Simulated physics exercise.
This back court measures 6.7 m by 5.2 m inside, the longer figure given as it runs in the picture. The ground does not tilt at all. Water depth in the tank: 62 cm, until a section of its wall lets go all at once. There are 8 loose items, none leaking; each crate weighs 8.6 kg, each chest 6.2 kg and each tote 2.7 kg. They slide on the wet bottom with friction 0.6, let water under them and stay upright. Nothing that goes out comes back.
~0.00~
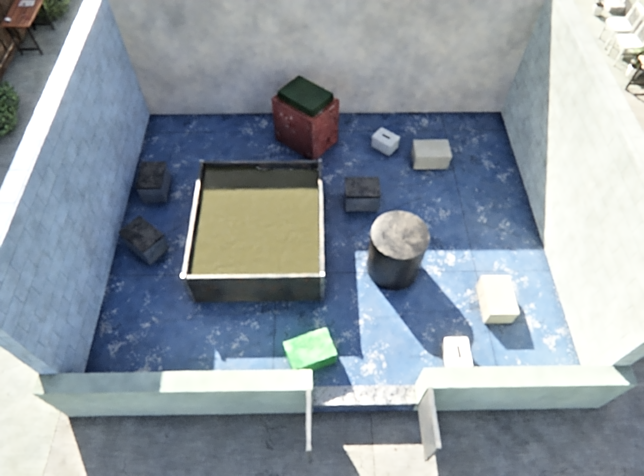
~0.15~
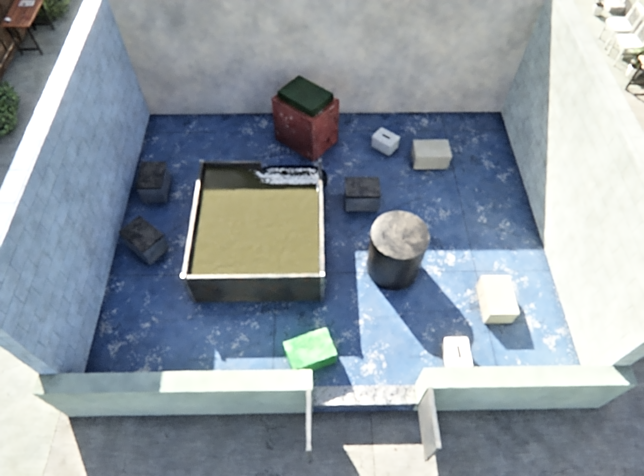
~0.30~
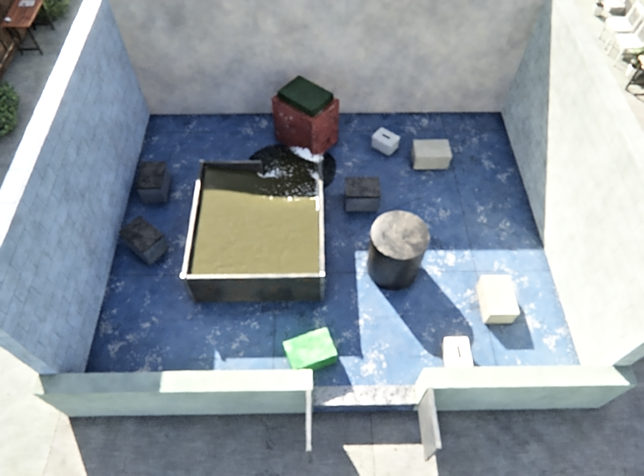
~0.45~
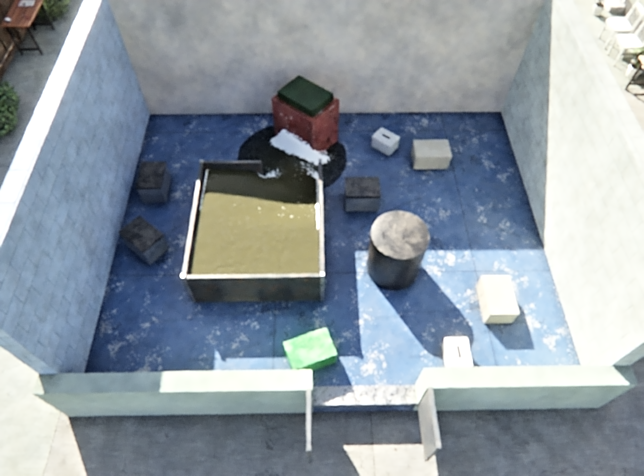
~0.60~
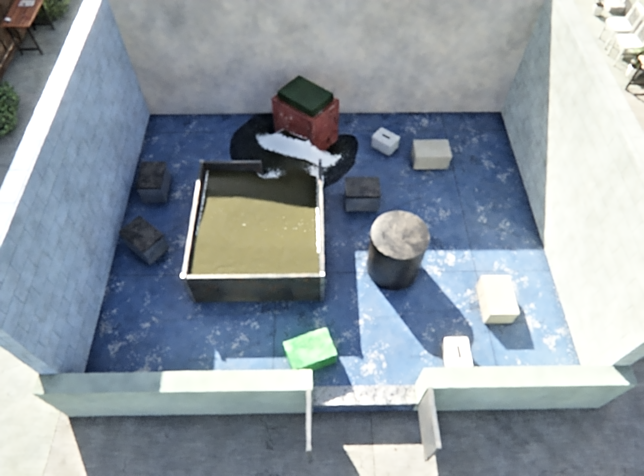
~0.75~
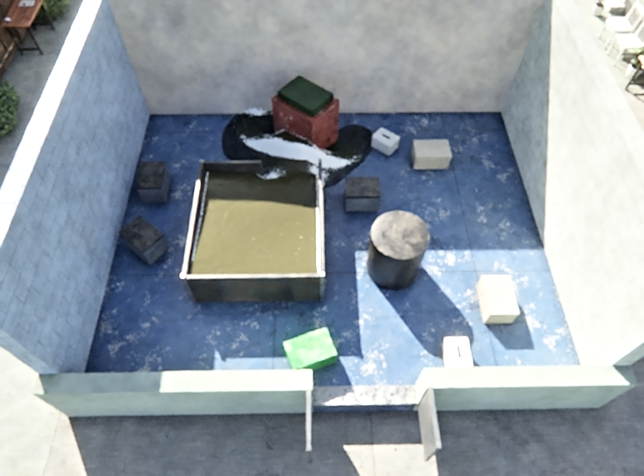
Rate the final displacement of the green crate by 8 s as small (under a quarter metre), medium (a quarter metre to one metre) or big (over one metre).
Medium.
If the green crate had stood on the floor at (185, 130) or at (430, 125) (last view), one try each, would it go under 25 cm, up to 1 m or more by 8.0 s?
Try one, it is swept a long way; try two, it is swept a long way.
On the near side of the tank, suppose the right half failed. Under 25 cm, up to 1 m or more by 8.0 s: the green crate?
After that, the green crate is washed away.
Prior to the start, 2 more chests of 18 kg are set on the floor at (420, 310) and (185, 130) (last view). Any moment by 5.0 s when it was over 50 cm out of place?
Well, the first one is lower and the other higher.
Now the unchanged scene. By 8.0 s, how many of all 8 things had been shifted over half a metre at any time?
Counting them up, I find 7.
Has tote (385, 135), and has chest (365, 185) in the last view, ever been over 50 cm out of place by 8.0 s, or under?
In that order: Past it, less.
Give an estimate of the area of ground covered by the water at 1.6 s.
Roughly 12 m2.
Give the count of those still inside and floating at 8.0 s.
Of them, 7.
After 1.6 s the green crate is near (310, 348), 0.0 m from its start, aground; 0 of 8 are out; 0 afloat.
After 3.6 s the green crate is near (310, 348), 0.0 m from its start, aground; 0 of 8 are out; 4 afloat.
After 5.6 s the green crate is near (314, 347), 0.1 m from its start, aground; 0 of 8 are out; 4 afloat.
After 8.0 s the green crate is near (359, 328), 0.7 m from its start, afloat; 0 of 8 are out; 7 afloat.
